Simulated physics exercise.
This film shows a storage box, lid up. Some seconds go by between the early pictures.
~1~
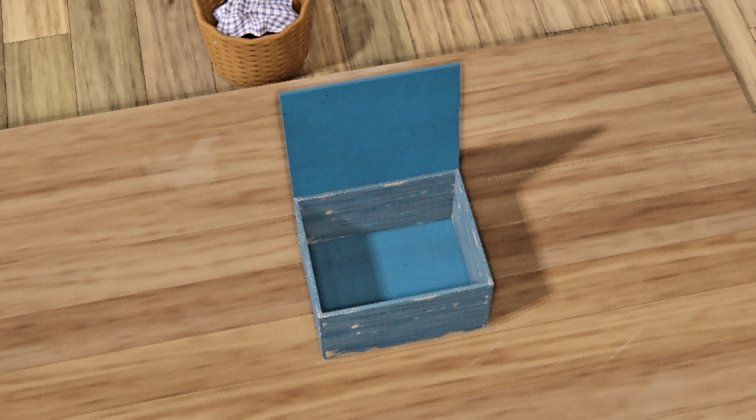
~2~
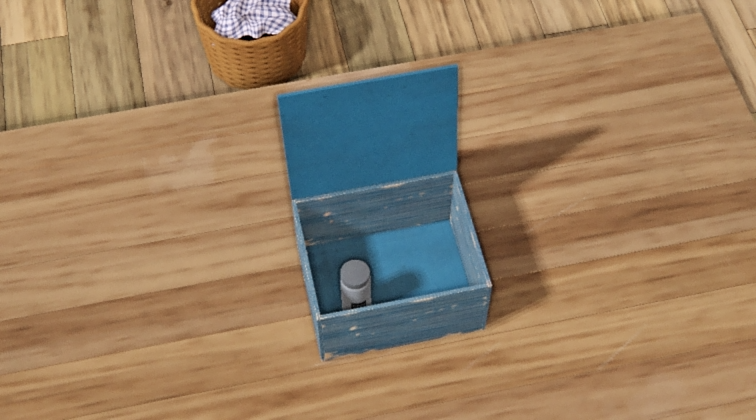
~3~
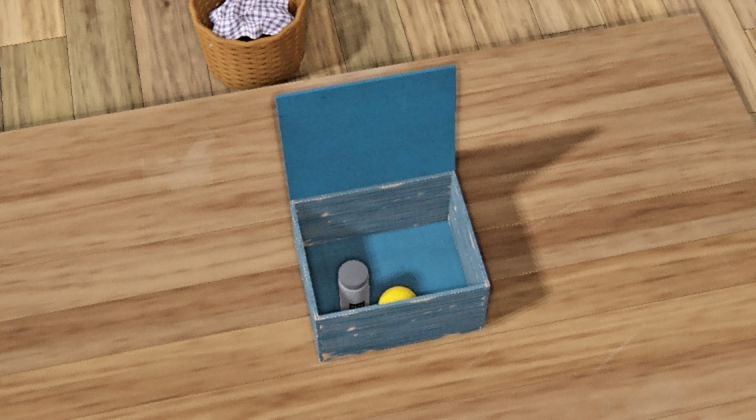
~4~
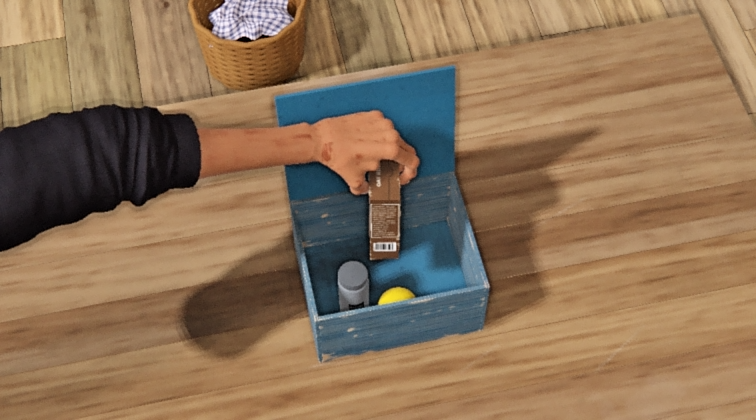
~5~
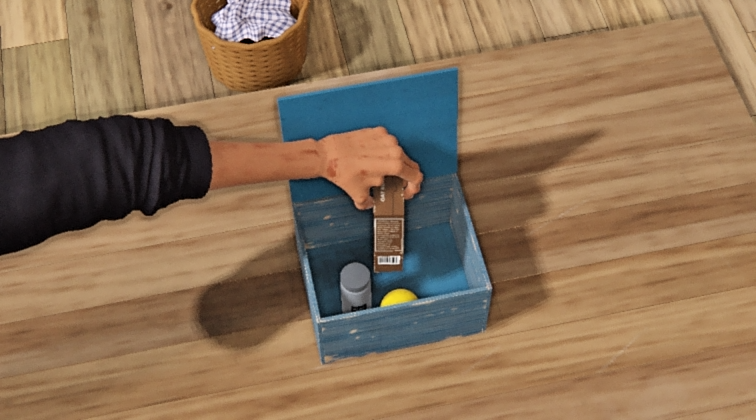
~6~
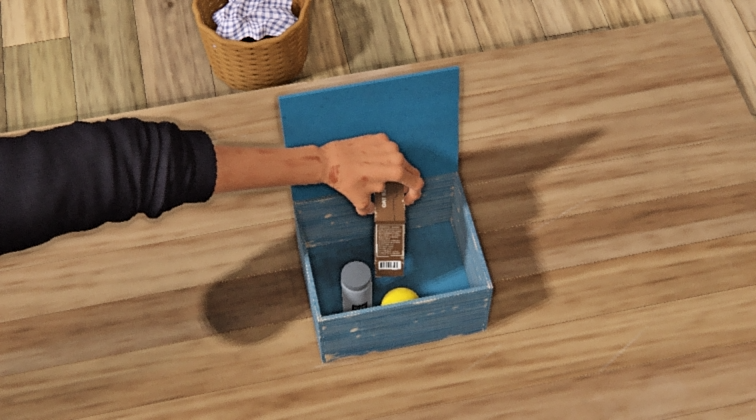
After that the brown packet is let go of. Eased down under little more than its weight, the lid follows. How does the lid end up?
The lid ends up propped open.
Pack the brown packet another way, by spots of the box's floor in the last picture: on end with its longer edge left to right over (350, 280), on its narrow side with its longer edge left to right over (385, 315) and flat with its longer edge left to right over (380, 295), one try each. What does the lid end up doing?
The first placement leaves the lid partly open, the second partly open, and the third fully closed.
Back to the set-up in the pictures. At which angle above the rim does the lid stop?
Angle: About 35°.
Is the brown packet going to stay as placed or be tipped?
Well, it stays just as set.
Then, 1.00 s after the last picture, lid starting down; brown packet slid about its own width near (389, 246).
Then, 1.60 s after the last picture, lid 59° above the rim; brown packet slid about its own width near (389, 246).
At rest, lid 37° above the rim; moved from the start, brown packet; the other 2 in place. Seen from the same camera at the end, brown packet near (391, 253).
